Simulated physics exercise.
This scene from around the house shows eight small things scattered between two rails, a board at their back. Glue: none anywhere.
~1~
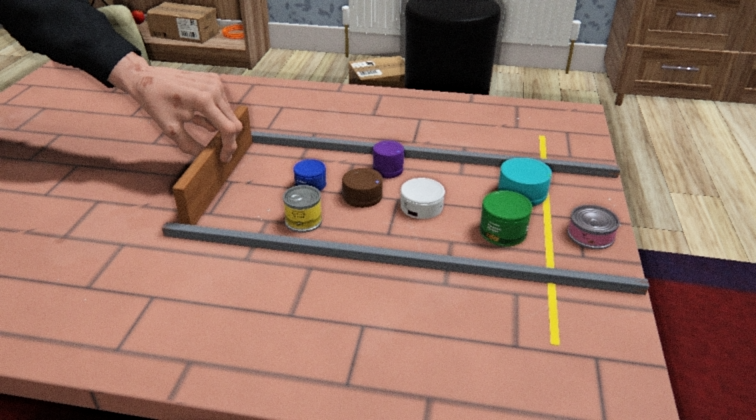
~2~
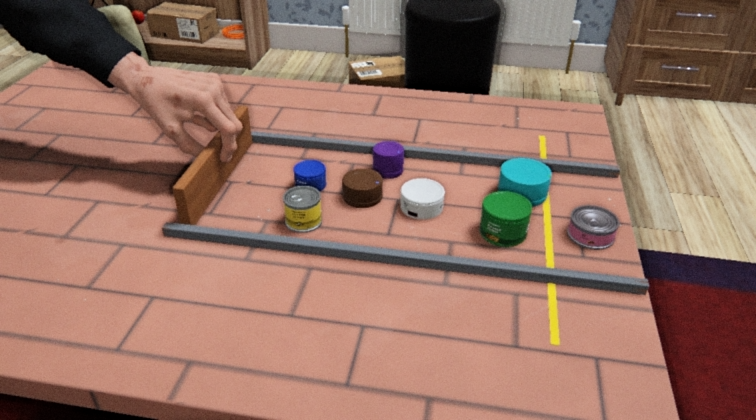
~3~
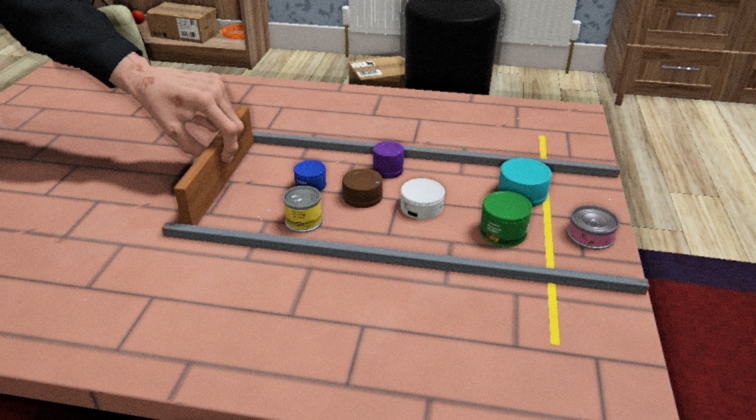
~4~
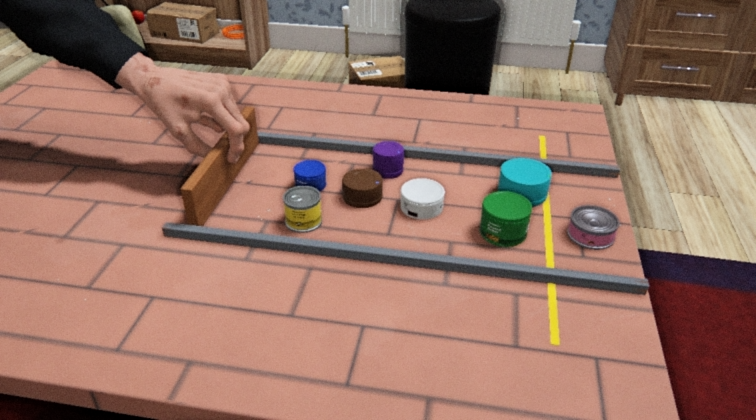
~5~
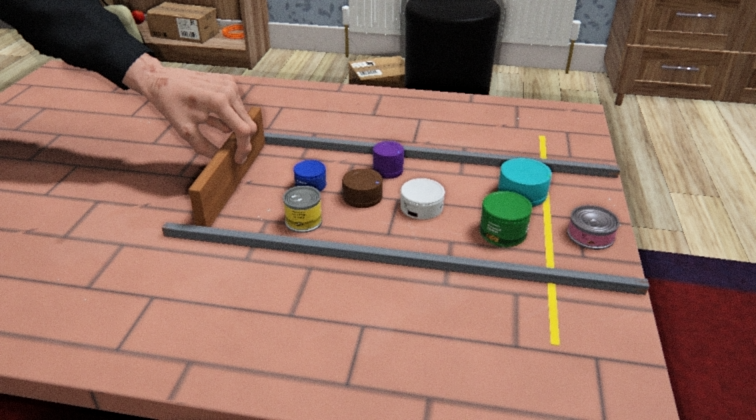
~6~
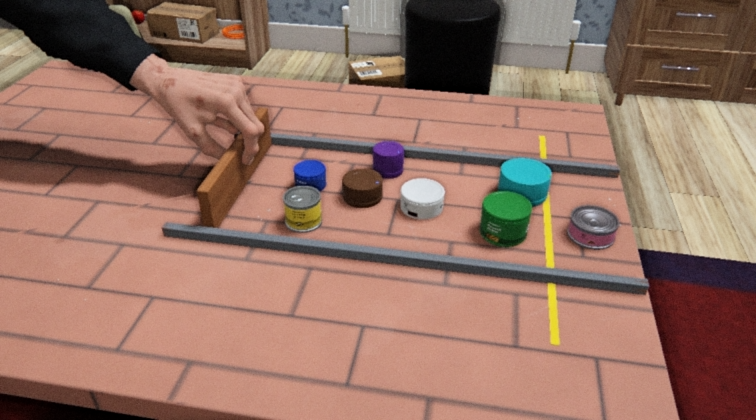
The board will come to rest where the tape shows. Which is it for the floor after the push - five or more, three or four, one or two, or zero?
Gone: Just a lone one or pair.
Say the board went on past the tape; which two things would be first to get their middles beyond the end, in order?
In order: The pink tin, the green tub.
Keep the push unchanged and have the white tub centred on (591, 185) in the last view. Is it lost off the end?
Result: It comes off.
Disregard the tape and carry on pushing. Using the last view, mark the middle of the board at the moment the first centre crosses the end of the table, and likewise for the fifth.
At (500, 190) for the first, at (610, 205) for the fifth.
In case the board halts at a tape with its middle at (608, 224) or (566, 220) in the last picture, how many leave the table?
Respectively 4 and 2.
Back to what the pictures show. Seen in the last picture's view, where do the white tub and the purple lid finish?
You'll find the white tub at roughly (609, 235) and the purple lid at roughly (562, 172).
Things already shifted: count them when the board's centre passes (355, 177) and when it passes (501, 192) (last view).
One spot: 4. Other spot: 8.
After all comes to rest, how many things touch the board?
Contact count: 4.
Soon after, none off yet; pink tin at rest near (593, 227); turquoise lid at rest near (524, 182); green tub at rest near (505, 219).
In the end, the number that fall off is one or two; gone, green tub and pink tin.
